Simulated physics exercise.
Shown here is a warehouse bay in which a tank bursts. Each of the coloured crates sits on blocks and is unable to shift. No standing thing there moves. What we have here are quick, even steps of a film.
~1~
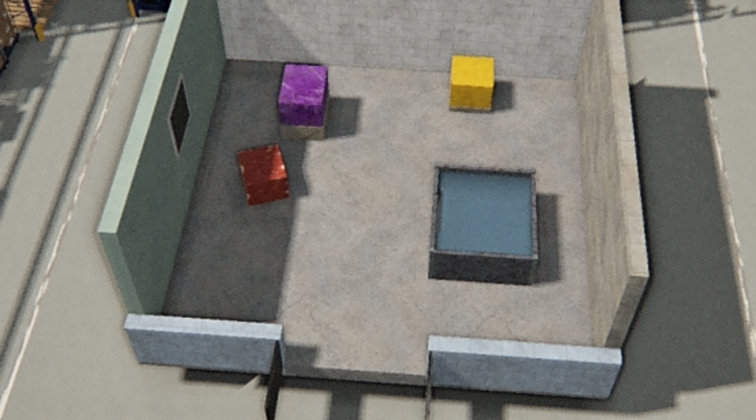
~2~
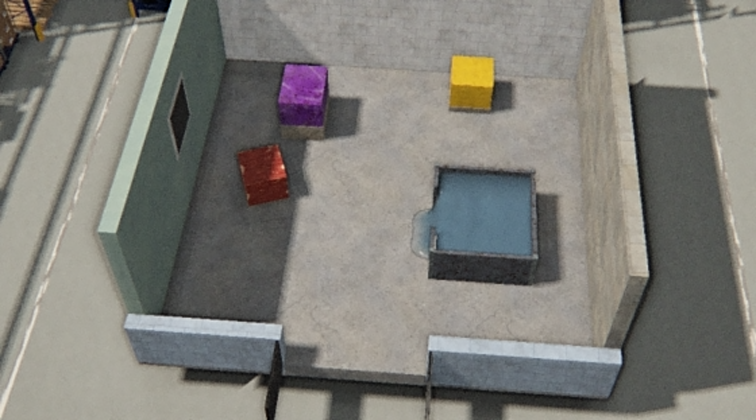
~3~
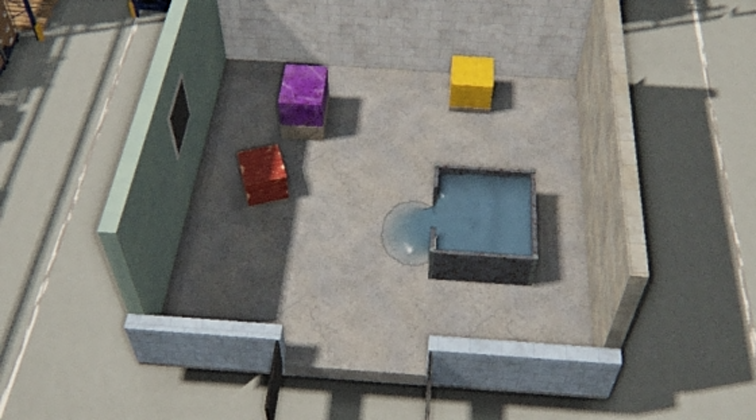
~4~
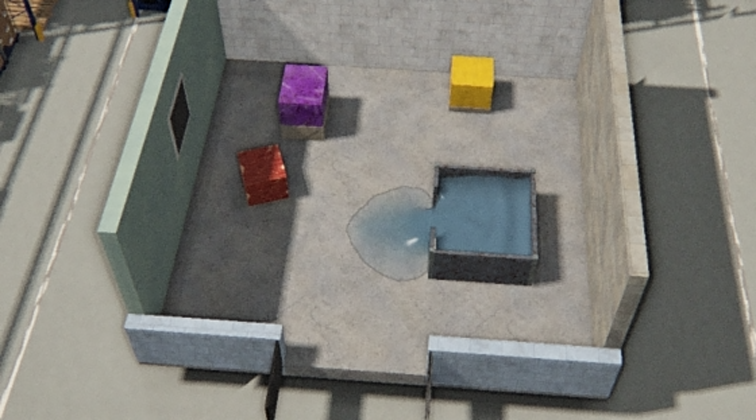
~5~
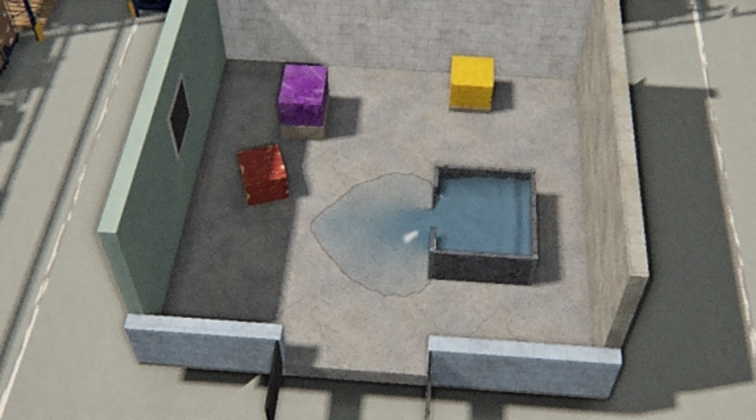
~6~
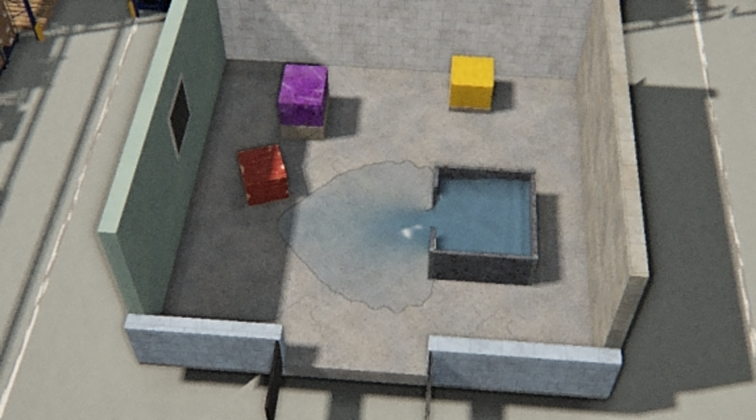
The clip opens on a walled bay with purple, red and yellow crates and a dark tank of water standing whole at the right. Water breaks out through a gap in the tank's left side and spreads leftward over the floor in a widening, rounded pool, while the crates stay still.
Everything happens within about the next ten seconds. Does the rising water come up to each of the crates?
Result: The red crate is within reach of the water; the purple crate is out of reach of the water; the yellow crate is out of reach of the water.
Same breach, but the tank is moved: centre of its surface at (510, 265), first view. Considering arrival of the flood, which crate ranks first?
I'd say the crate marked red is first.
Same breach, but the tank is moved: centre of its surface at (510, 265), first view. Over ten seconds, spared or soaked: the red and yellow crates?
Note: Red crate is hit, yellow crate is left alone.
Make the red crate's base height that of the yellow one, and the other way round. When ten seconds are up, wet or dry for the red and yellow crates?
The red crate is overtopped and the yellow crate is overtopped.
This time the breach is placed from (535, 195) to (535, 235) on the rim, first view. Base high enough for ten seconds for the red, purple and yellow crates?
Note: Red gets flooded; purple is never reached; yellow gets flooded.
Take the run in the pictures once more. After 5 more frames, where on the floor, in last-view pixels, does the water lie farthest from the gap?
At roughly (178, 253).
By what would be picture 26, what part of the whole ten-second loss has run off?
Close to 15 per cent, I'd say.
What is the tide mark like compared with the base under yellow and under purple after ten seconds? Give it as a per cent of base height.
Around 60 % and 60 %.
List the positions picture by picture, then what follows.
The first picture shows the tank at (484, 213) is whole and still.
In the second picture, water pours out at (435, 227) and has run to (424, 213).
In the third picture, water pours out at (435, 227) and has run to (391, 216).
In the fourth picture, the front is at (354, 223), out from the gap at (435, 228).
In the fifth picture, the front is at (317, 229), out from the gap at (435, 226).
In the sixth picture, the front is at (285, 221), out from the gap at (435, 226).
A moment on, water covers 30 % of the floor; the red crate water round its plinth, the purple crate water round its plinth, the yellow crate not reached.
Next, water covers 40 % of the floor; the red crate water round its plinth, the purple crate water round its plinth, the yellow crate not reached.
Then, water covers 45 % of the floor; the red crate water round its plinth, the purple crate water round its plinth, the yellow crate not reached.
Later, water covers 60 % of the floor; the red crate water round its plinth, the purple crate water round its plinth, the yellow crate water round its plinth.
In the end, water covers 90 % of the floor; the red crate was topped, the purple crate stayed above the water, the yellow crate stayed above the water.
